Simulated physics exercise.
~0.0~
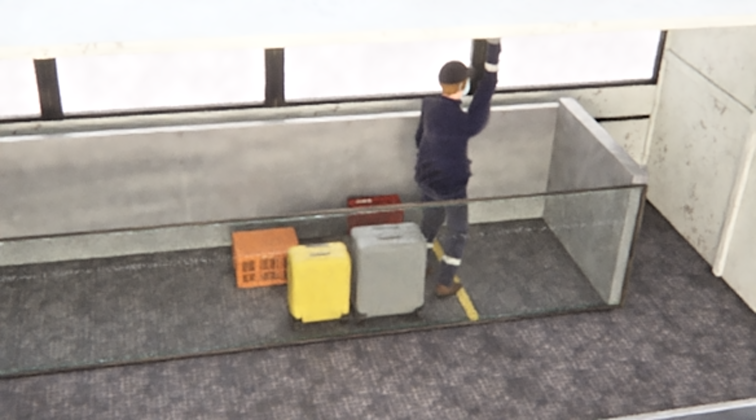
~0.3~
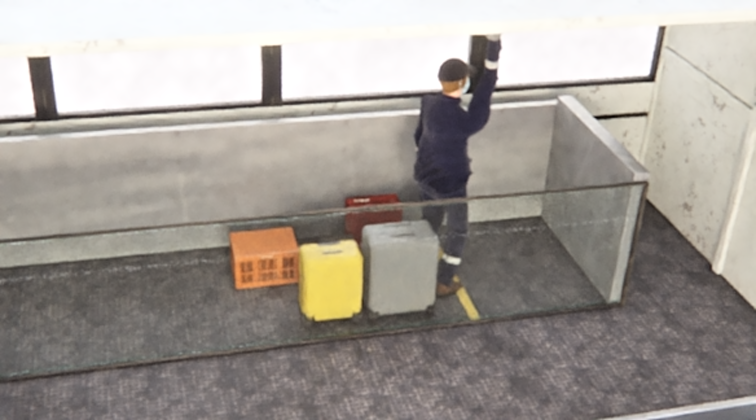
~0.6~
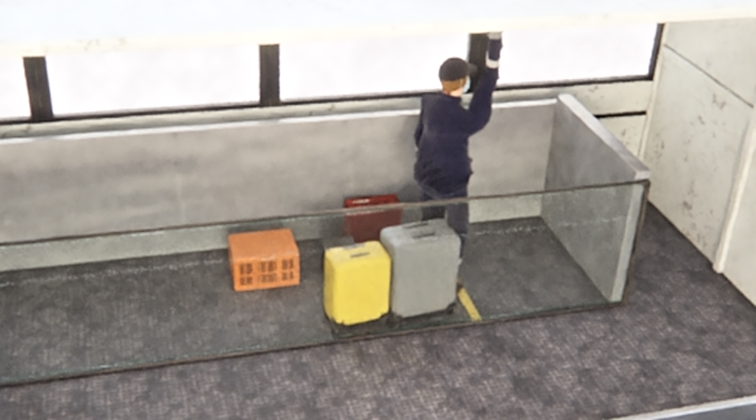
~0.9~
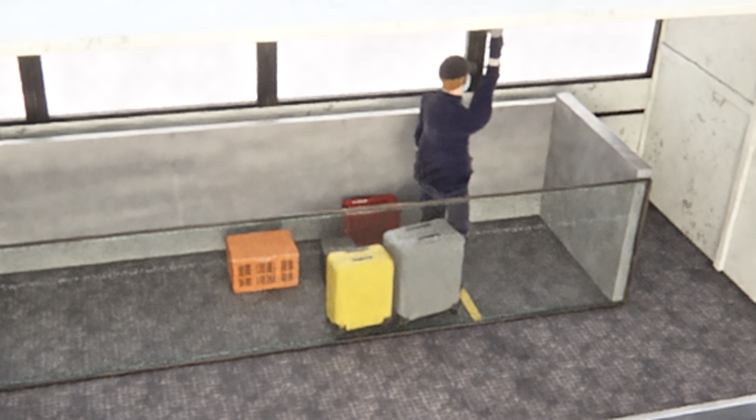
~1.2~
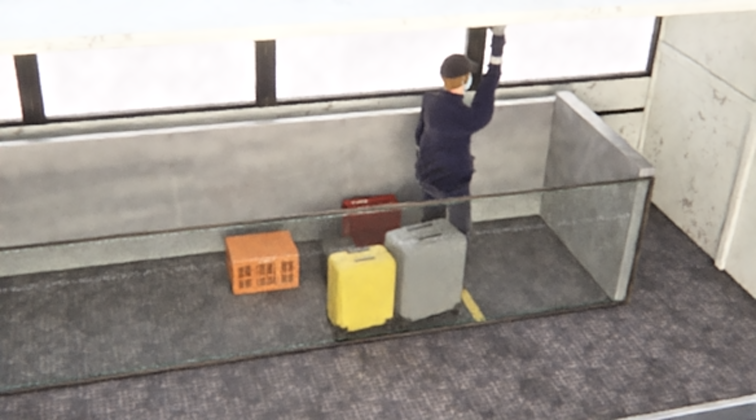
A yellow case and a bigger grey one rolled a short way right together, past a red box and away from an orange crate, while a traveller stood holding on with one raised arm. Both stopped upright, short of the yellow line.
